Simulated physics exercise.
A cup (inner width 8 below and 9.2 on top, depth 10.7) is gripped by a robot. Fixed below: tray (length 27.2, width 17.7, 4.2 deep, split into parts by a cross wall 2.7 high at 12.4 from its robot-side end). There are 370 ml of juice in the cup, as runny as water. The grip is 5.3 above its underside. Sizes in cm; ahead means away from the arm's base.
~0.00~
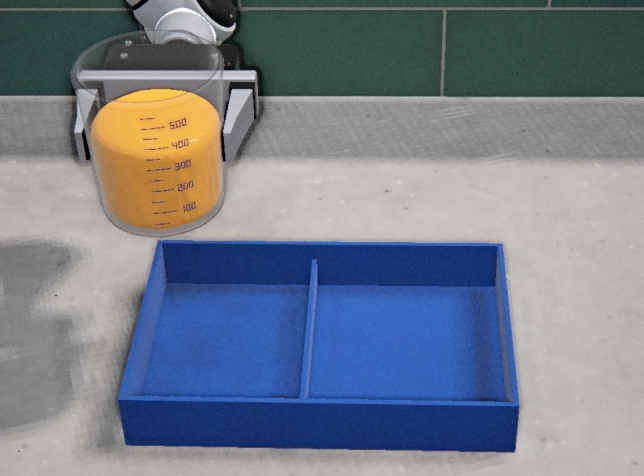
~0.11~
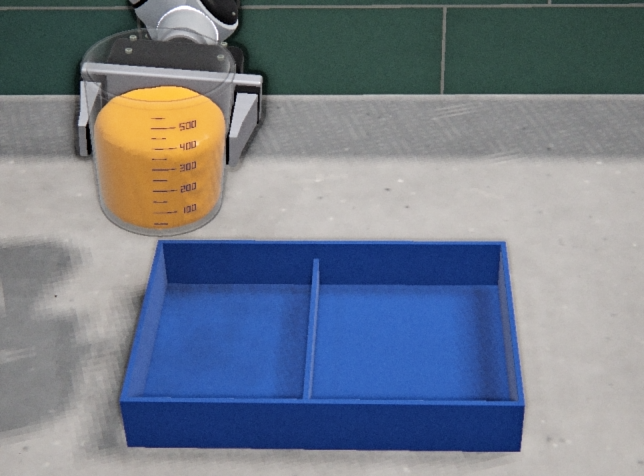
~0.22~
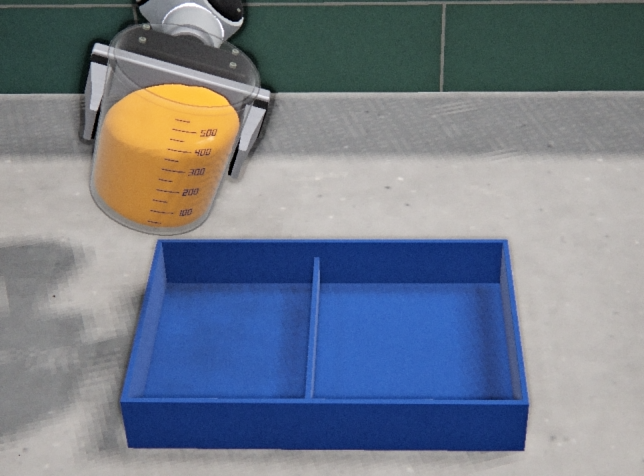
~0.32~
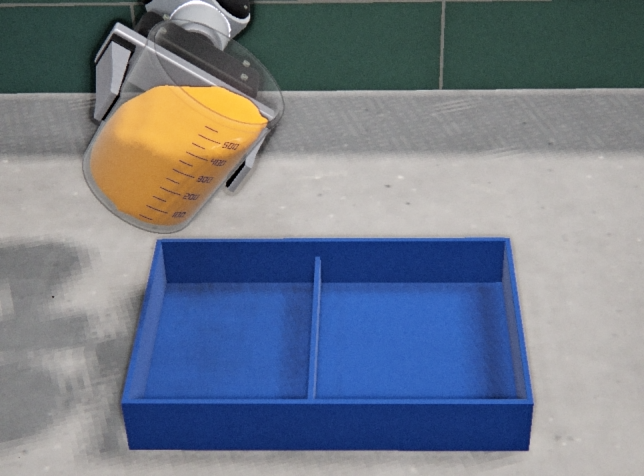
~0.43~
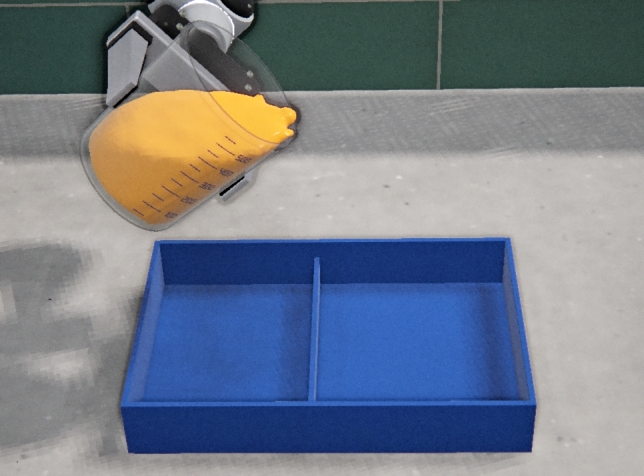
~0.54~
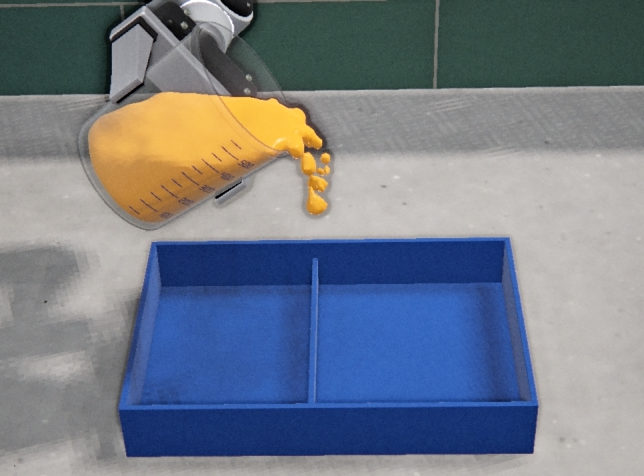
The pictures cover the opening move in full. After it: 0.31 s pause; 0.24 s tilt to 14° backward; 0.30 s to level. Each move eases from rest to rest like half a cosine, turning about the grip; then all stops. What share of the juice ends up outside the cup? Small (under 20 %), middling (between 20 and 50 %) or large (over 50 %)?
Share outside the cup: Small (under 20 %).
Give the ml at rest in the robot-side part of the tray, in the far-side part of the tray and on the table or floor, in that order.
Roughly 0, 30, 0 ml.
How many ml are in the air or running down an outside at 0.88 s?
Some 10 ml.
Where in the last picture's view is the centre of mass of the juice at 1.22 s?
Near (211, 176).
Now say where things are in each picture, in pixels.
The cup middle at (156, 138), level; upper third of the juice around (155, 129), from x 95 to 220, top at y 95; 370 ml in the cup, in the first picture.
The cup middle at (160, 137), tilted 5° forward; upper third of the juice around (158, 127), from x 95 to 225, top at y 90, in the second picture.
The cup middle at (167, 135), tilted 18° forward; upper third of the juice around (169, 126), from x 95 to 235, top at y 85, in the third picture.
The cup middle at (176, 133), tilted 35° forward; upper third of the juice around (183, 125), from x 95 to 265, top at y 90, in the fourth picture.
The cup middle at (182, 134), tilted 48° forward; upper third of the juice around (188, 128), from x 90 to 290, top at y 95, in the fifth picture.
The cup middle at (182, 134), tilted 53° forward; upper third of the juice around (189, 129), from x 90 to 325, top at y 95; 365 ml in the cup, 5 ml in the air or running down outside, in the sixth picture.
After 0.88 s, tilted 50° forward, liquid up to 21 above the table; 340 ml in the cup, 25 ml in the far-side part, 10 ml in the air or running down outside.
After 1.22 s, tilted 8° backward, liquid up to 22 above the table; 335 ml in the cup, 30 ml in the far-side part.
After 1.59 s, level, liquid up to 22 above the table; 335 ml in the cup, 30 ml in the far-side part.
After 2.39 s, level, liquid up to 22 above the table; 335 ml in the cup, 30 ml in the far-side part.
In the end, 335 ml in the cup, 30 ml in the far-side part. That is 9 % outside the cup.
